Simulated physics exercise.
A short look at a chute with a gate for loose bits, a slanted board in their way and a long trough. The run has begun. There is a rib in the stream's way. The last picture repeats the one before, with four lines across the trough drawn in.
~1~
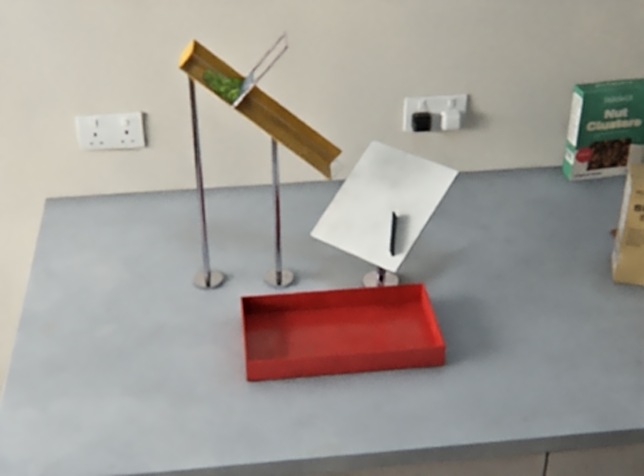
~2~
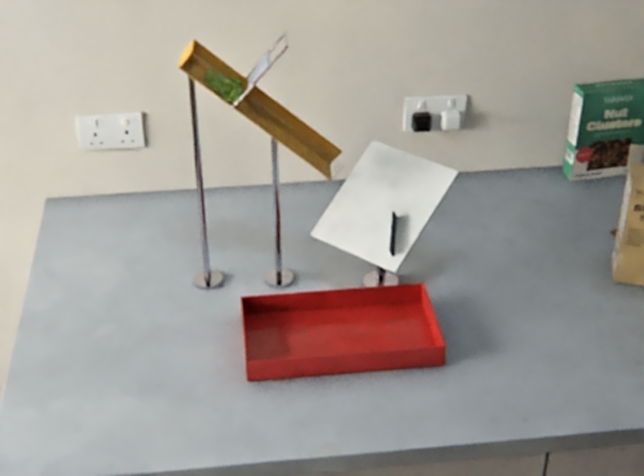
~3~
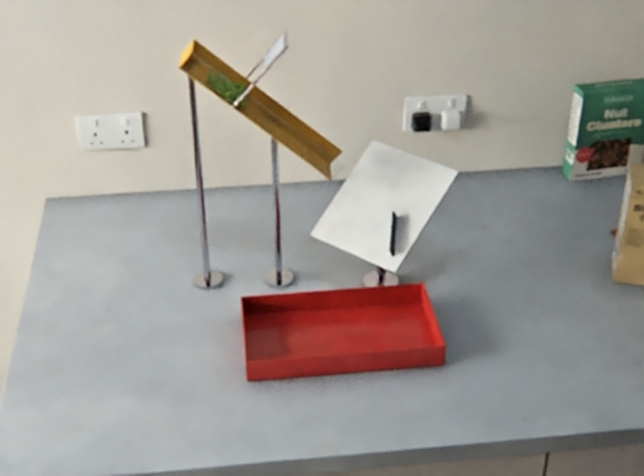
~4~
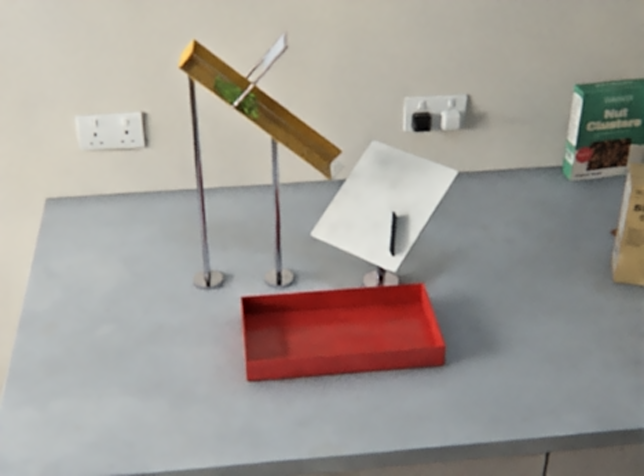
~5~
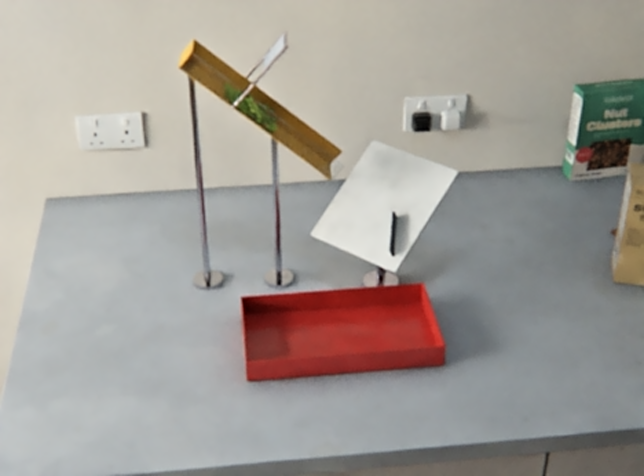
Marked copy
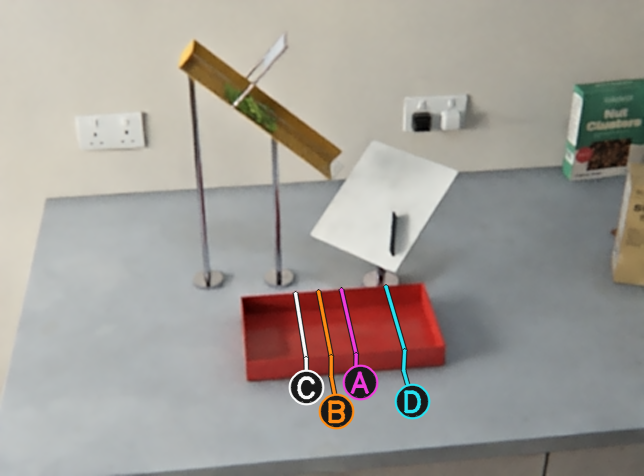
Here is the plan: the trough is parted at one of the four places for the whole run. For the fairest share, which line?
A.
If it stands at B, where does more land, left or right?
Right.
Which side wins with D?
More lands on the left.
On the marked copy, line A crosses the front rim at (356, 353); line B crosses the front rim at (331, 355); line C crosses the front rim at (306, 357); line D crosses the front rim at (404, 349).
If A is chosen, of what is caught, about a third on the left of the divider, about two thirds on the right.
If B is chosen, of what is caught, a small part on the left of the divider, most on the right.
If C is chosen, of what is caught, a small part on the left of the divider, nearly all on the right.
If D is chosen, of what is caught, nearly all on the left of the divider, a stray few on the right.
